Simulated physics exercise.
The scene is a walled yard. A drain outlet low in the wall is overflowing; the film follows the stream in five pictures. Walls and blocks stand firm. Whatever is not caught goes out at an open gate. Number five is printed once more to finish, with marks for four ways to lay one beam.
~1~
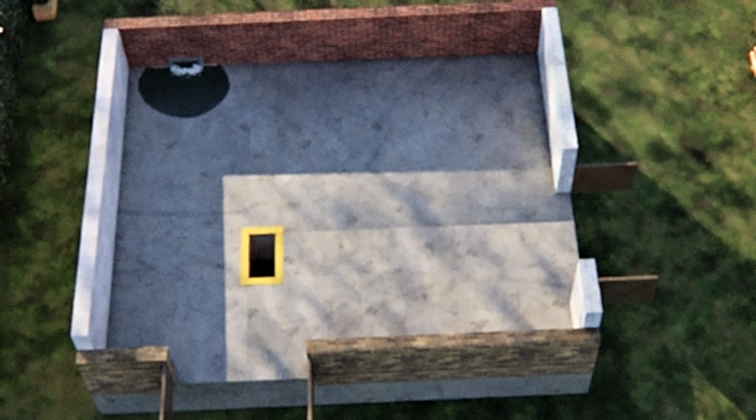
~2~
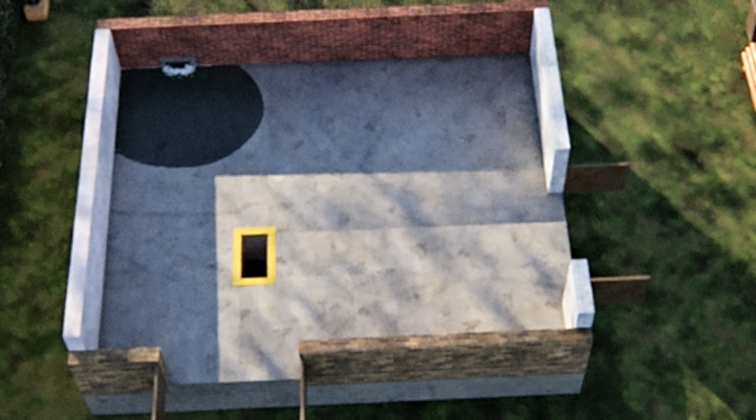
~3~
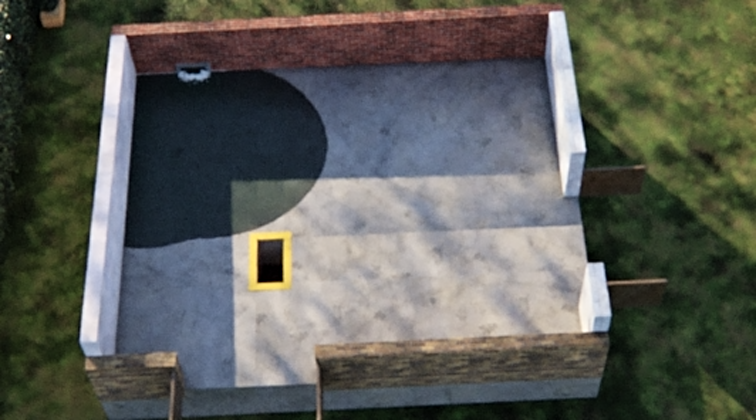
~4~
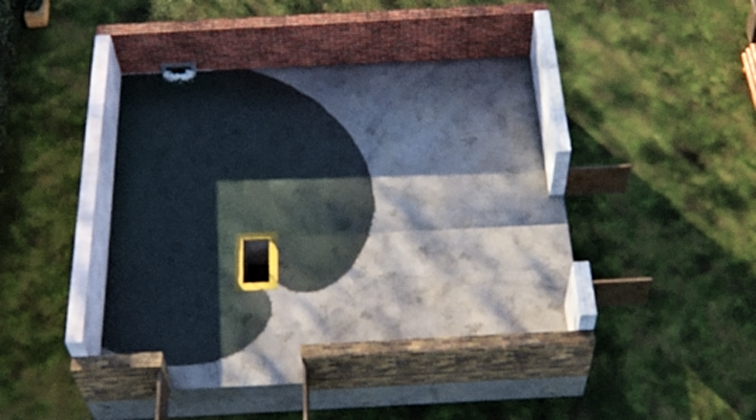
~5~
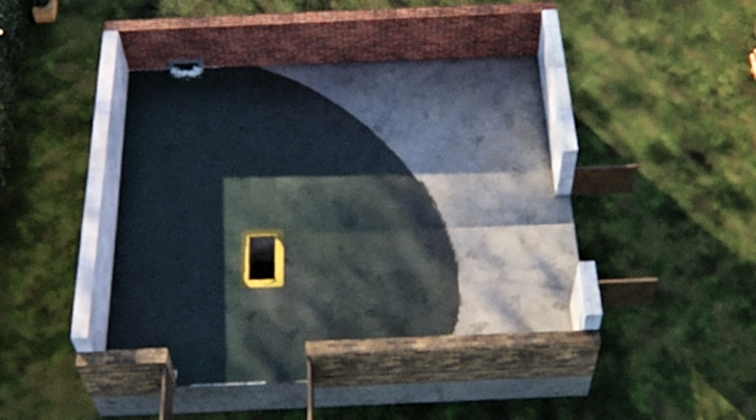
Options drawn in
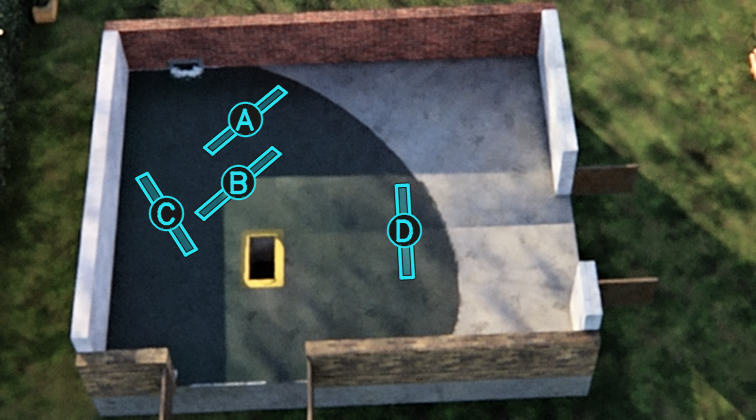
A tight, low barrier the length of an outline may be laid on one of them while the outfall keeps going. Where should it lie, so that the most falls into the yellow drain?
Position C does it best.
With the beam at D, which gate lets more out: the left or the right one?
The left gate.
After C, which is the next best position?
That is position D.
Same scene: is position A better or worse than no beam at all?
Worse.
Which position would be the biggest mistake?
B it is.
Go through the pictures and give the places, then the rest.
Outfall at (186, 62); yellow drain at (262, 256); open gate at (563, 246); open gate at (243, 367); 3 % of the ground under water, visible out to (204, 109); yellow drain still dry, in the first frame.
In the second frame, 11 % of the ground under water, visible out to (226, 153); yellow drain still dry.
In the third frame, 23 % of the ground under water, visible out to (149, 242); yellow drain still dry.
In the fourth frame, 43 % of the ground under water, visible out to (257, 330); yellow drain taking water.
In the fifth frame, 60 % of the ground under water, visible out to (451, 316); yellow drain taking water.
In cyan, A from (208, 150) to (282, 89); B from (200, 215) to (276, 150); C from (142, 175) to (190, 252); D from (407, 277) to (402, 185).
Choosing A, about 11 % of the stream goes into the yellow drain, about 83 % out by the gates.
Choosing B, about 2 % of the stream goes into the yellow drain, about 95 % out by the gates.
Choosing C, about 35 % of the stream goes into the yellow drain, about 64 % out by the gates.
Choosing D, about 23 % of the stream goes into the yellow drain, about 75 % out by the gates.
